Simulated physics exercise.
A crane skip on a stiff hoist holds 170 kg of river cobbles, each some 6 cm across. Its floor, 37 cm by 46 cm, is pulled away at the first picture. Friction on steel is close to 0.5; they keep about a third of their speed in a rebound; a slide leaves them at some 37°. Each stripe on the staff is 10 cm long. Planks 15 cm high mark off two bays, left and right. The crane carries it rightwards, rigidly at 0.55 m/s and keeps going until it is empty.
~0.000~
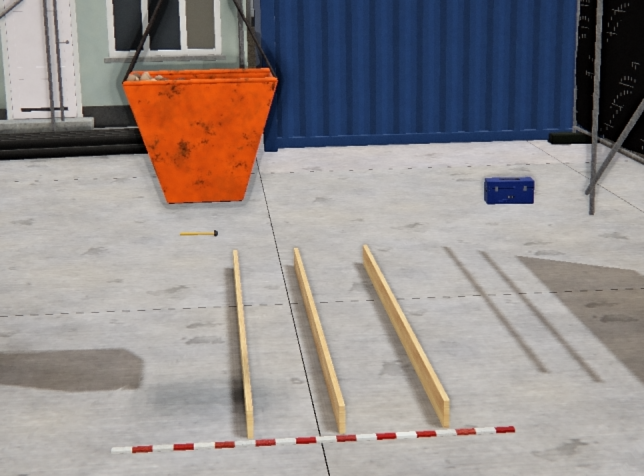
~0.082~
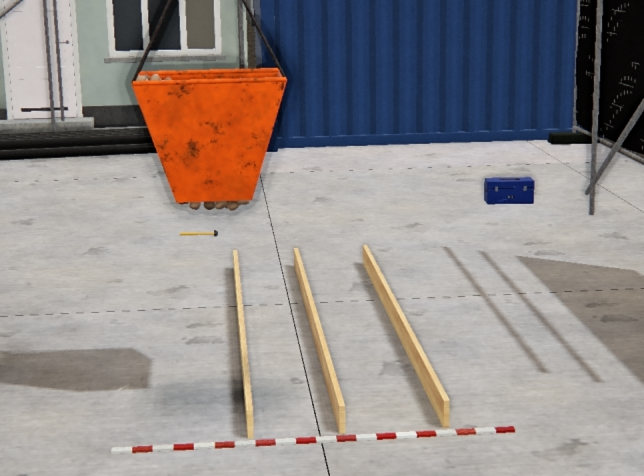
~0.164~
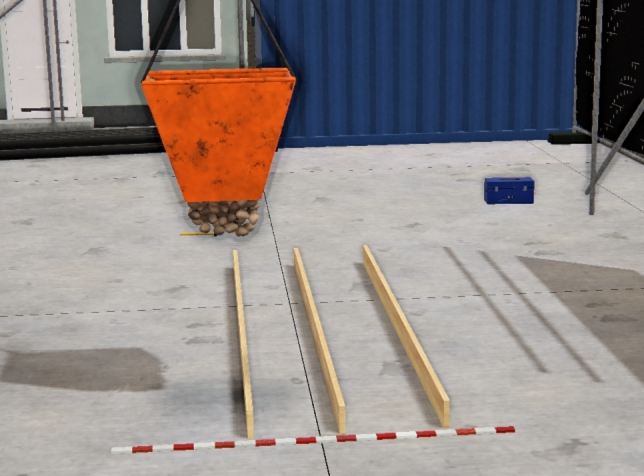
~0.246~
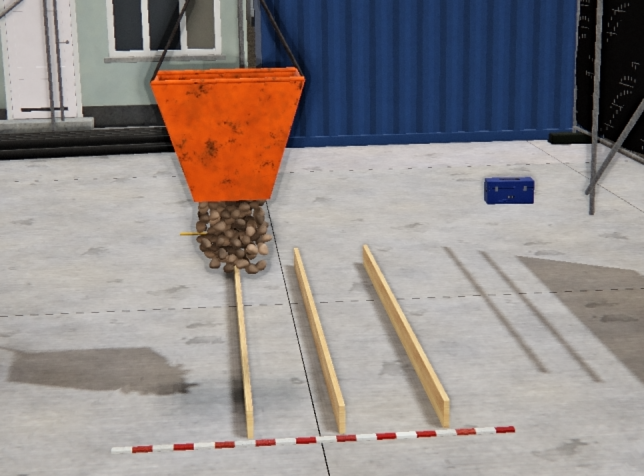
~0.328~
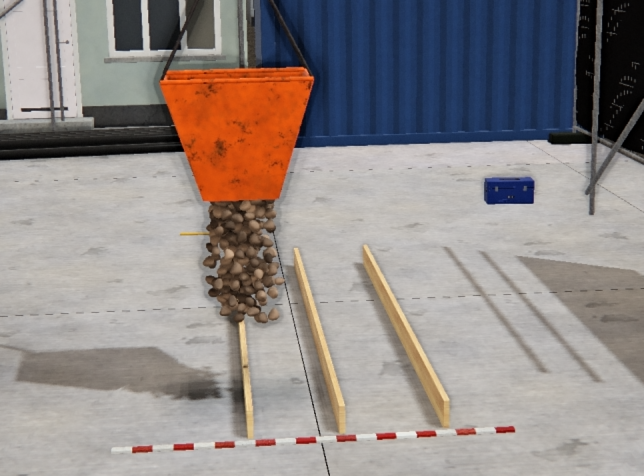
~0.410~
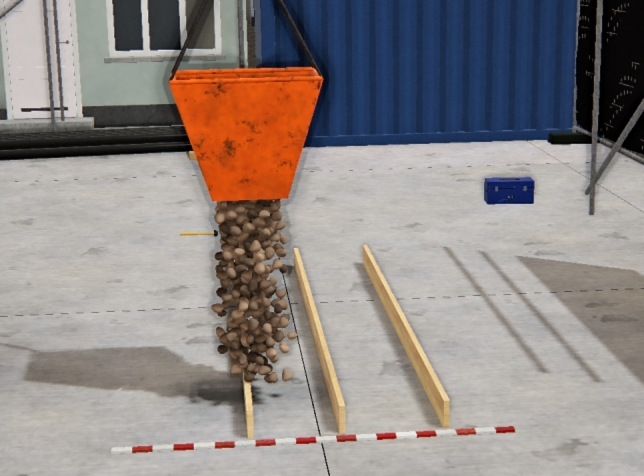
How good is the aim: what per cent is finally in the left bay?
Close to 78 in a hundred.
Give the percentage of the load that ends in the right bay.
Near 10 in a hundred.
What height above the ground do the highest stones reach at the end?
Some 24 cm high.
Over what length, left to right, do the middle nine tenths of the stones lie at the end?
Roughly 100 cm.
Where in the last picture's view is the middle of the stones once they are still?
Around (291, 383).
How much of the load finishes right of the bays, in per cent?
Near 0 in a hundred.
After 0.7 s, 0 % in the crane skip, 7 % falling or lying left of the bays, 92 % falling or lying in the left bay; the stones farthest right are at (335, 373).
After 1.1 s, 0 % in the crane skip, 10 % falling or lying left of the bays, 78 % falling or lying in the left bay, 11 % falling or lying in the right bay; the stones farthest right are at (434, 383).
After 1.7 s, 0 % in the crane skip, 11 % falling or lying left of the bays, 78 % falling or lying in the left bay, 12 % falling or lying in the right bay; the stones farthest right are at (446, 384).
After 2.6 s, 0 % in the crane skip, 11 % falling or lying left of the bays, 78 % falling or lying in the left bay, 12 % falling or lying in the right bay; the stones farthest right are at (447, 384).
After 4.5 s, 0 % in the crane skip, 11 % left of the bays, 78 % in the left bay, 12 % in the right bay; the stones farthest right are at (447, 384).
